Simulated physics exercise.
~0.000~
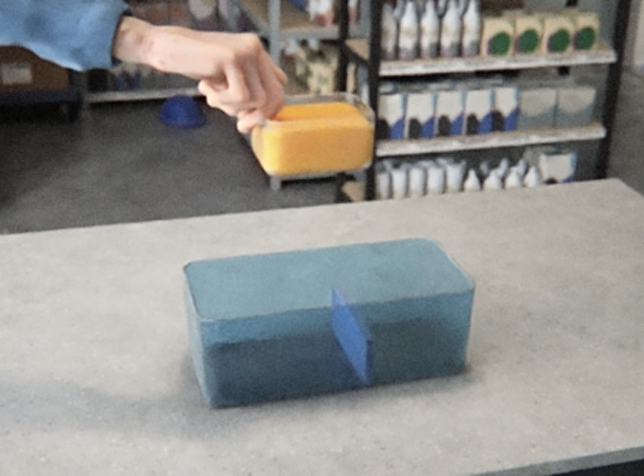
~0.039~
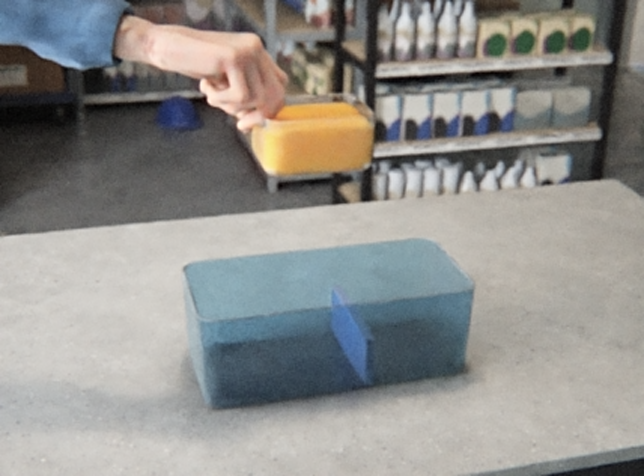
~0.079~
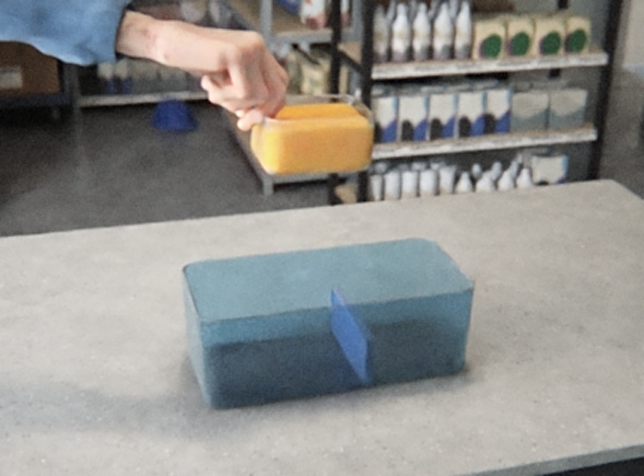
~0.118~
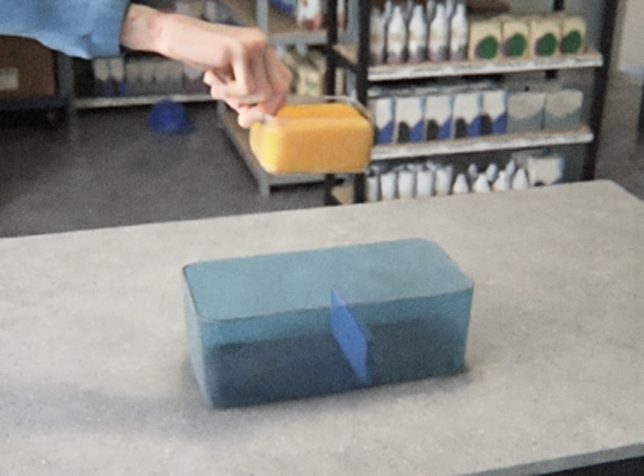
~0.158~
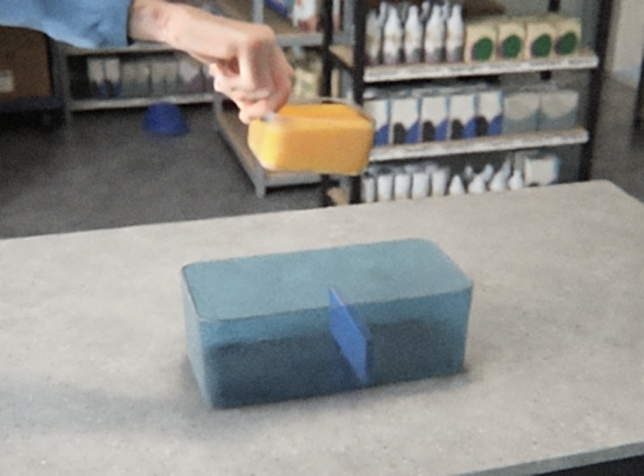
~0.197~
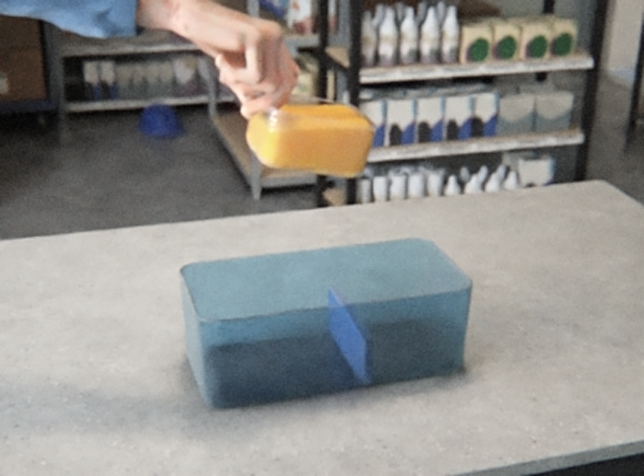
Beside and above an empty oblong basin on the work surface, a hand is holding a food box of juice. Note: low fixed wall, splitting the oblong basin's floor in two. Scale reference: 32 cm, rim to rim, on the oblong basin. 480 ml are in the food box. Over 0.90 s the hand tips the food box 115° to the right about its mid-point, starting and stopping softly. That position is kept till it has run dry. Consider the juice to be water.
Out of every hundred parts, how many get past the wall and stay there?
About 91 out of 100.
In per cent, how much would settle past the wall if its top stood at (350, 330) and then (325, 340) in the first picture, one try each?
85 in a hundred, followed by 80 in a hundred.
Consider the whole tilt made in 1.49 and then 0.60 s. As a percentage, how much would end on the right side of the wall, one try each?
Try 1: 95 %; try 2: 85 %.
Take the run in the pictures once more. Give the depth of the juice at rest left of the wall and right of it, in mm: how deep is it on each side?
Around 2 mm deep on the left, around 26 mm deep on the right.
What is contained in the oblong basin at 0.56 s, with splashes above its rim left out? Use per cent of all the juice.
Fraction in basin: Approx. 14%.
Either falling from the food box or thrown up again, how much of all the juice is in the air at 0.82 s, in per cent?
10 per cent, roughly.
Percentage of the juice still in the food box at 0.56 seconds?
I reckon about 34 in a hundred is still held.
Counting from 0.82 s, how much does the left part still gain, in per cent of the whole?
Roughly 4 in a hundred.
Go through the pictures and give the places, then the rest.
It leans 0°; its right rim is at (364, 106); the juice meets the walls at (260, 118) and (361, 112); the oblong basin's rim runs from (190, 292) to (455, 263); the wall's top is at (353, 312), in the first frame.
It leans 1°; its right rim is at (364, 107); the juice meets the walls at (259, 118) and (361, 112), in the second frame.
It leans 2°; its right rim is at (364, 108); the juice meets the walls at (259, 118) and (361, 112), in the third frame.
It leans 5°; its right rim is at (364, 110); the juice meets the walls at (260, 118) and (361, 113), in the fourth frame.
It leans 9°; its right rim is at (365, 114); the juice meets the walls at (260, 118) and (361, 114), in the fifth frame.
It leans 13°; its right rim is at (365, 118); the juice meets the walls at (259, 118) and (361, 114), in the sixth frame.
Then, 0.56 s in, the tilt is 79° and 35 per cent is still to pour, 0 is left of the wall and 15 right of it.
Then, 0.82 s in, the tilt is 113° and 4 per cent is still to pour, 3 is left of the wall and 83 right of it.
Then, 1.10 s in, the tilt is 115° and 0 per cent is still to pour, 7 is left of the wall and 91 right of it.
Then, 1.40 s in, the tilt is 115° and 0 per cent is still to pour, 7 is left of the wall and 91 right of it.
Finally, 7 per cent lies left of the wall, 91 right of it and 2 outside.
